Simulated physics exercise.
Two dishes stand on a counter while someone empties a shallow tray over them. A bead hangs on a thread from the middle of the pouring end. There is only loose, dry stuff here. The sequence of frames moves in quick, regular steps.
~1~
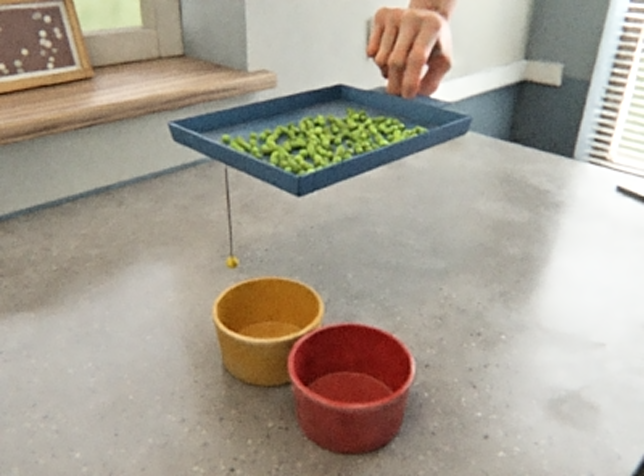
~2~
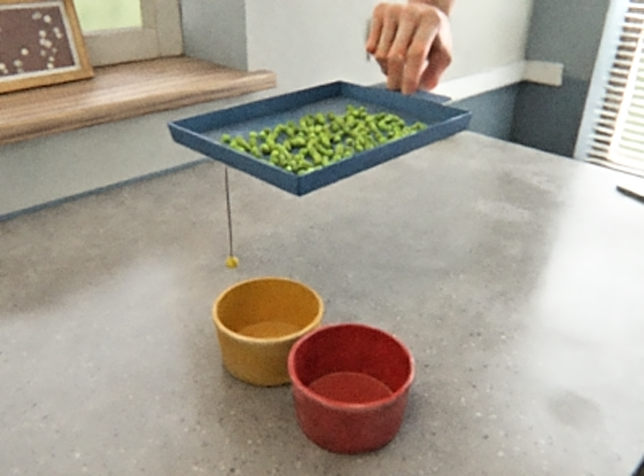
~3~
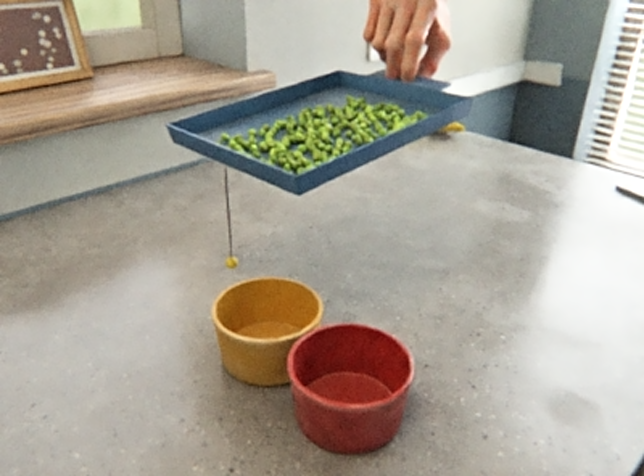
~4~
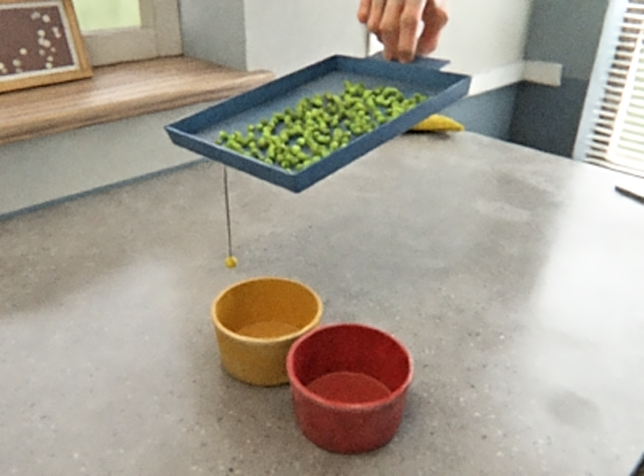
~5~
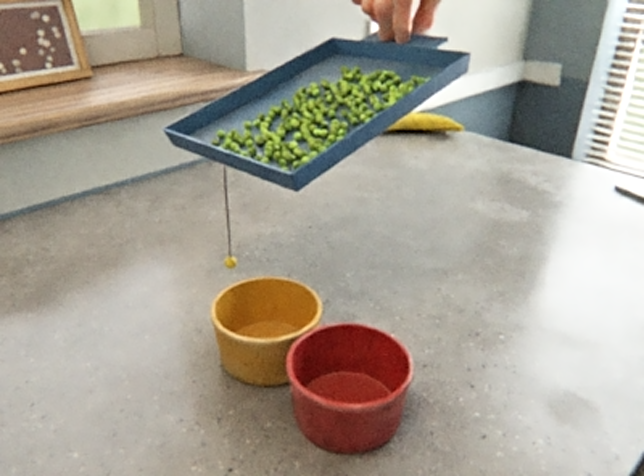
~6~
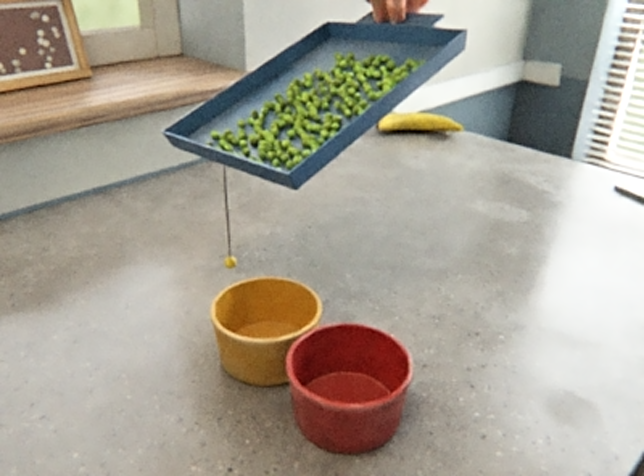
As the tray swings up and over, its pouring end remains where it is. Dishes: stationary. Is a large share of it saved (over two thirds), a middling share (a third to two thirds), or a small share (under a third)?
A small share is saved.
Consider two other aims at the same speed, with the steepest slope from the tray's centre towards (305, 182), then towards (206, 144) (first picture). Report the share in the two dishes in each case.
About 90 and 0 percent.
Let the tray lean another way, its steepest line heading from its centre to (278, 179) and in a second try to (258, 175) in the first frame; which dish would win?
Toward the first point it's the dish to the left; toward the second, the dish to the left.
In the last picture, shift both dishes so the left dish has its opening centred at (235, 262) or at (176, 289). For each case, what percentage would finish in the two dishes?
Respectively 0 % and 60 %.
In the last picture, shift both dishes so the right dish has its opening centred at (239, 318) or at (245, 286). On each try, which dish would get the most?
Result 1: The left-hand one; result 2: The left-hand one.
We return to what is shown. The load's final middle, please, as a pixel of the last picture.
The centre settles at about (145, 332).
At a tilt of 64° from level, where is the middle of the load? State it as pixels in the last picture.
Centre estimate: (226, 137).
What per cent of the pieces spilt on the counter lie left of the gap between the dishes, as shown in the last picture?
About 100 percent of the spill.
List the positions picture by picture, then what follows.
In the first frame, corners of the pouring end near (172, 122) and (299, 175), level; middle of the load near (330, 139), dried peas; left dish near (227, 349); right dish near (307, 413); bead on its thread near (233, 263).
In the second frame, corners of the pouring end near (172, 123) and (298, 174), level; middle of the load near (330, 137).
In the third frame, corners of the pouring end near (170, 124) and (297, 174), tipped barely, lowest at the left corner; middle of the load near (329, 131).
In the fourth frame, corners of the pouring end near (168, 126) and (294, 172), tipped a little, lowest at the left corner; middle of the load near (327, 121).
In the fifth frame, corners of the pouring end near (167, 128) and (291, 171), tipped clearly, lowest at the left corner; middle of the load near (324, 112).
In the sixth frame, corners of the pouring end near (166, 130) and (289, 170), tipped clearly, lowest at the left corner; middle of the load near (317, 104), near a quarter on the move; left dish near (225, 349); right dish near (305, 413).
Shortly afterwards, tray tipped steeply; all but a few on the tray; only a few in the air.
Next, tray tipped past a quarter turn; the bulk on the tray; a little outside both; a little in the air.
Some moments later, tray tipped past a quarter turn; only a few in the left dish; all but a few outside both.
In the end, tray tipped past a quarter turn; none at all in the right dish; only a few in the left dish; all but a few outside both.
